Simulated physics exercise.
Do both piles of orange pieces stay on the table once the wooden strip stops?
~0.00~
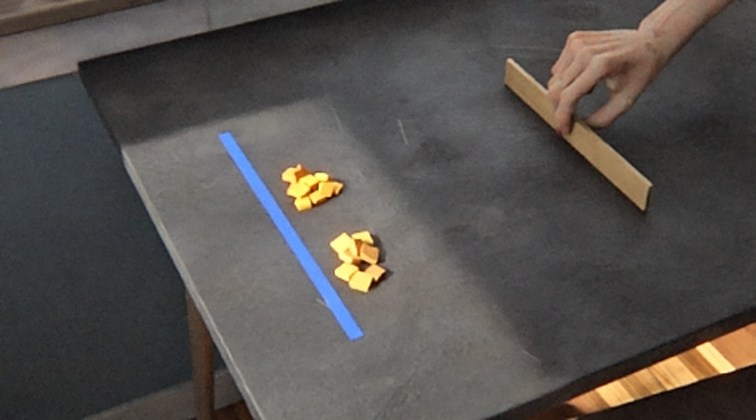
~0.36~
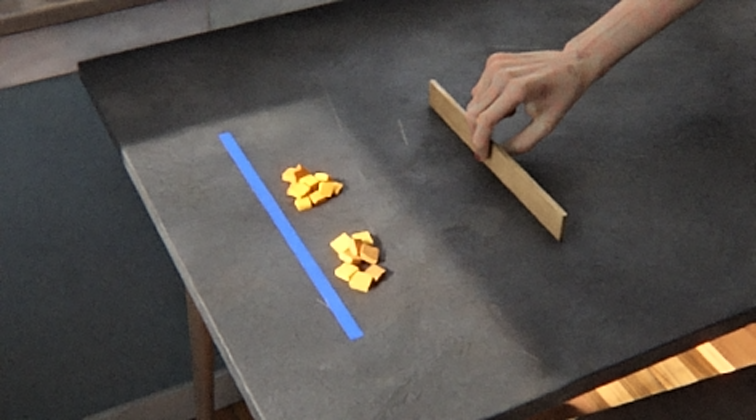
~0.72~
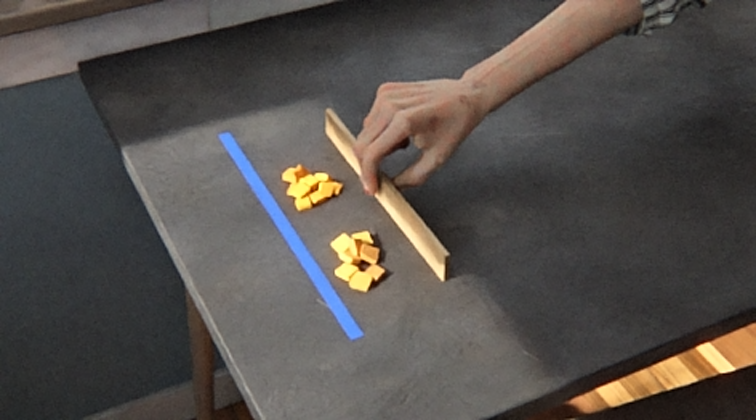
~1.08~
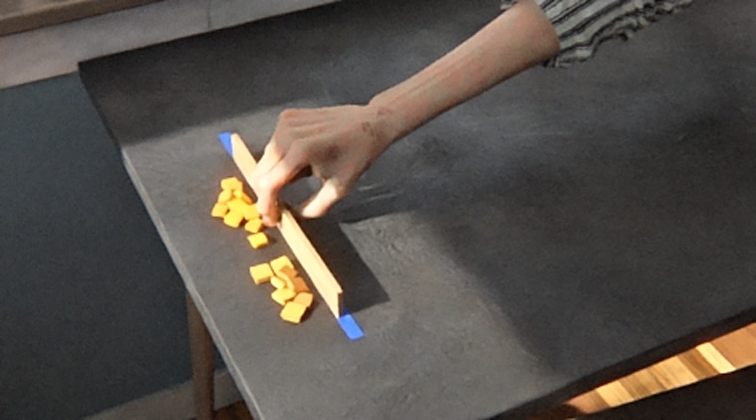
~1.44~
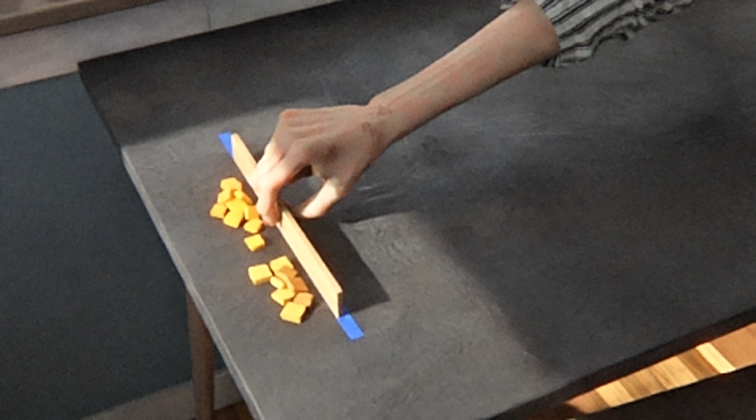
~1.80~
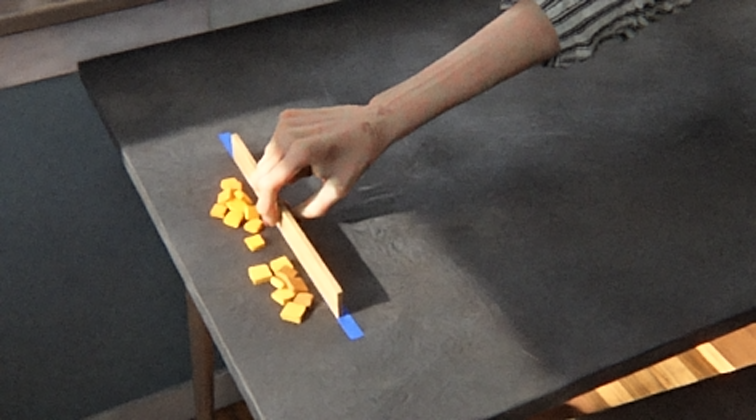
Yes, both the near pile and the far pile stay on the table, just left of the strip.
